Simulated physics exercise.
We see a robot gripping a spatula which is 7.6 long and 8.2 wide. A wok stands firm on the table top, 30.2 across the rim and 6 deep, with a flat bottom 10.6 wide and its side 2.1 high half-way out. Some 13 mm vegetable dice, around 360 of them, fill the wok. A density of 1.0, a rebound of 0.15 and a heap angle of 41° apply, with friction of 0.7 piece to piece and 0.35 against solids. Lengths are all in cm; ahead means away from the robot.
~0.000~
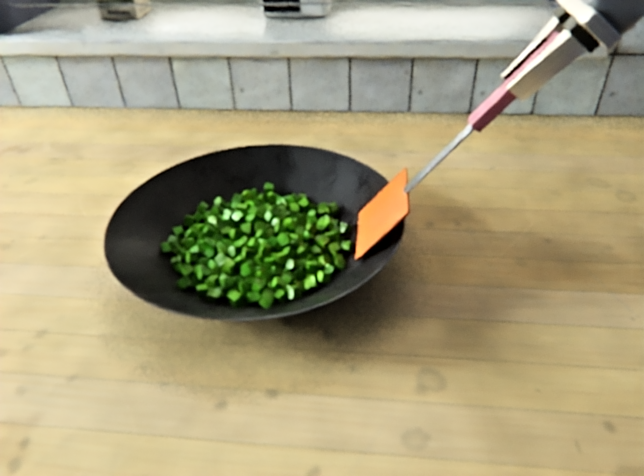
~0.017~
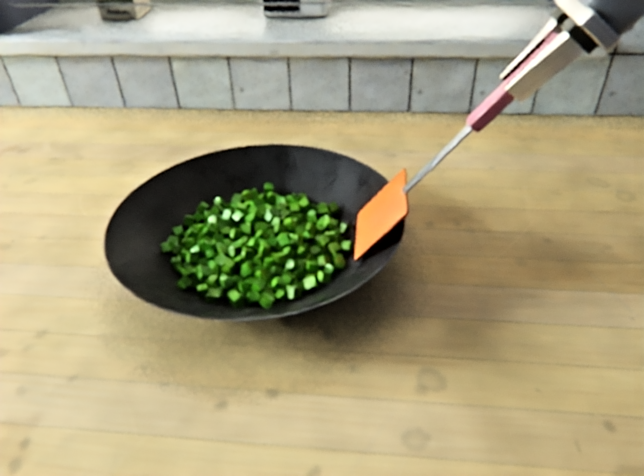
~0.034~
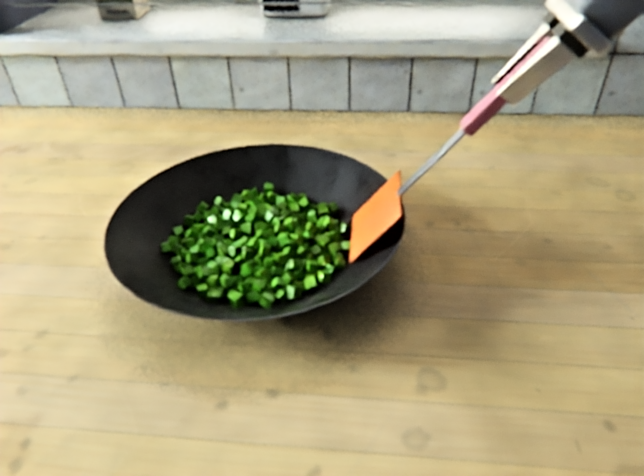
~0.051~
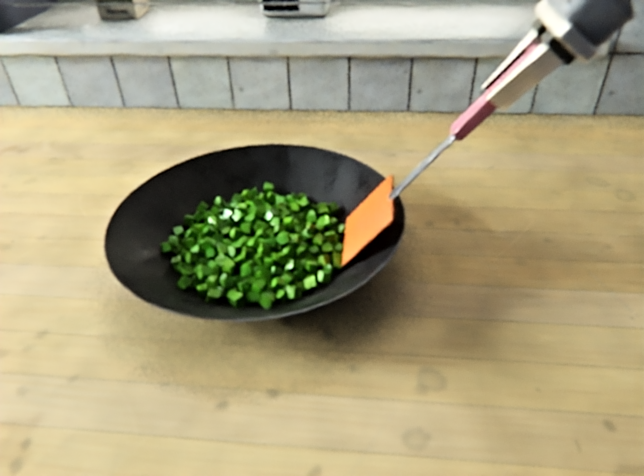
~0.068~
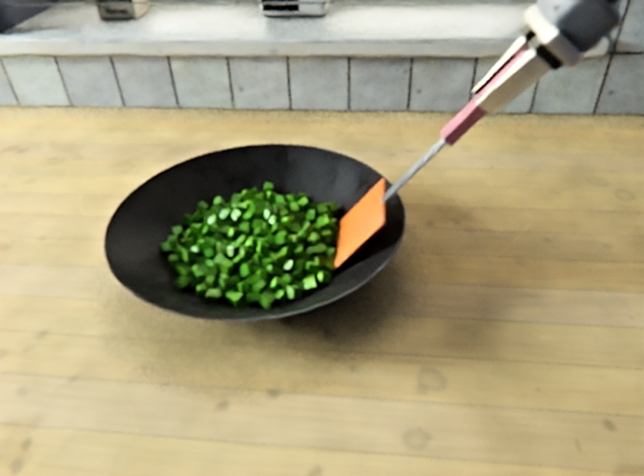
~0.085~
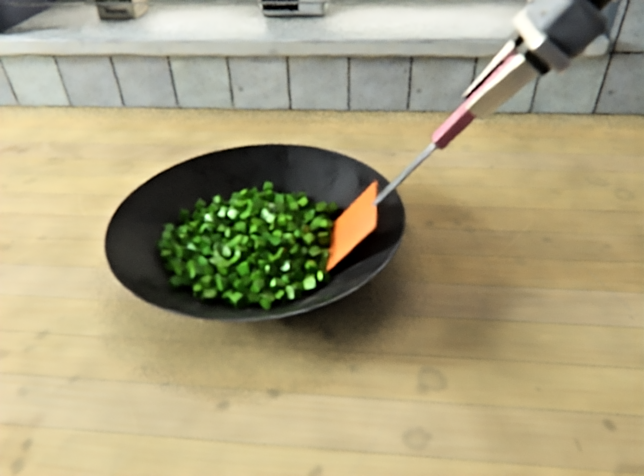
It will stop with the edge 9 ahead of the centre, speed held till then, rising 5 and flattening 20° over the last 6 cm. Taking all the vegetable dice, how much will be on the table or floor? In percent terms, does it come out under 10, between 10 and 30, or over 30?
It comes out between 10 and 30 %.
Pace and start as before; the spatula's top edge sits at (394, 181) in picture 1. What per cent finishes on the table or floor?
Some 15 per cent.
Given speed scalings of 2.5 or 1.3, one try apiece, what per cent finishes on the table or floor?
Estimates, in order: 40 % and 25 %.
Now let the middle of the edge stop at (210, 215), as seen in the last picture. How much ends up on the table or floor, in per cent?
Something near 0 in a hundred.
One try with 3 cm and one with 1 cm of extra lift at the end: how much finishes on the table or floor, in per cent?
About 25 and 25 per cent.
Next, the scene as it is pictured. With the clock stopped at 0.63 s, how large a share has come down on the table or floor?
20 %.
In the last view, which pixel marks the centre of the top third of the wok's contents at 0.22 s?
Around (174, 225).
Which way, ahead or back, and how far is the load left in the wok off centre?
The balance point is about 5.0 cm ahead.
After 0.22 s, sloping 52°, highest piece 7 above the table; 365 in the wok.
After 0.36 s, sloping 46°, highest piece 9 above the table; 339 in the wok, 3 on the table or floor, 23 on the blade or in flight.
After 0.63 s, sloping 32°, highest piece 7 above the table; 298 in the wok, 67 on the table or floor.
After 1.68 s, sloping 32°, highest piece 7 above the table; 298 in the wok, 67 on the table or floor.
In the end, 298 in the wok, 67 on the table or floor. That is 18 % on the table or floor.
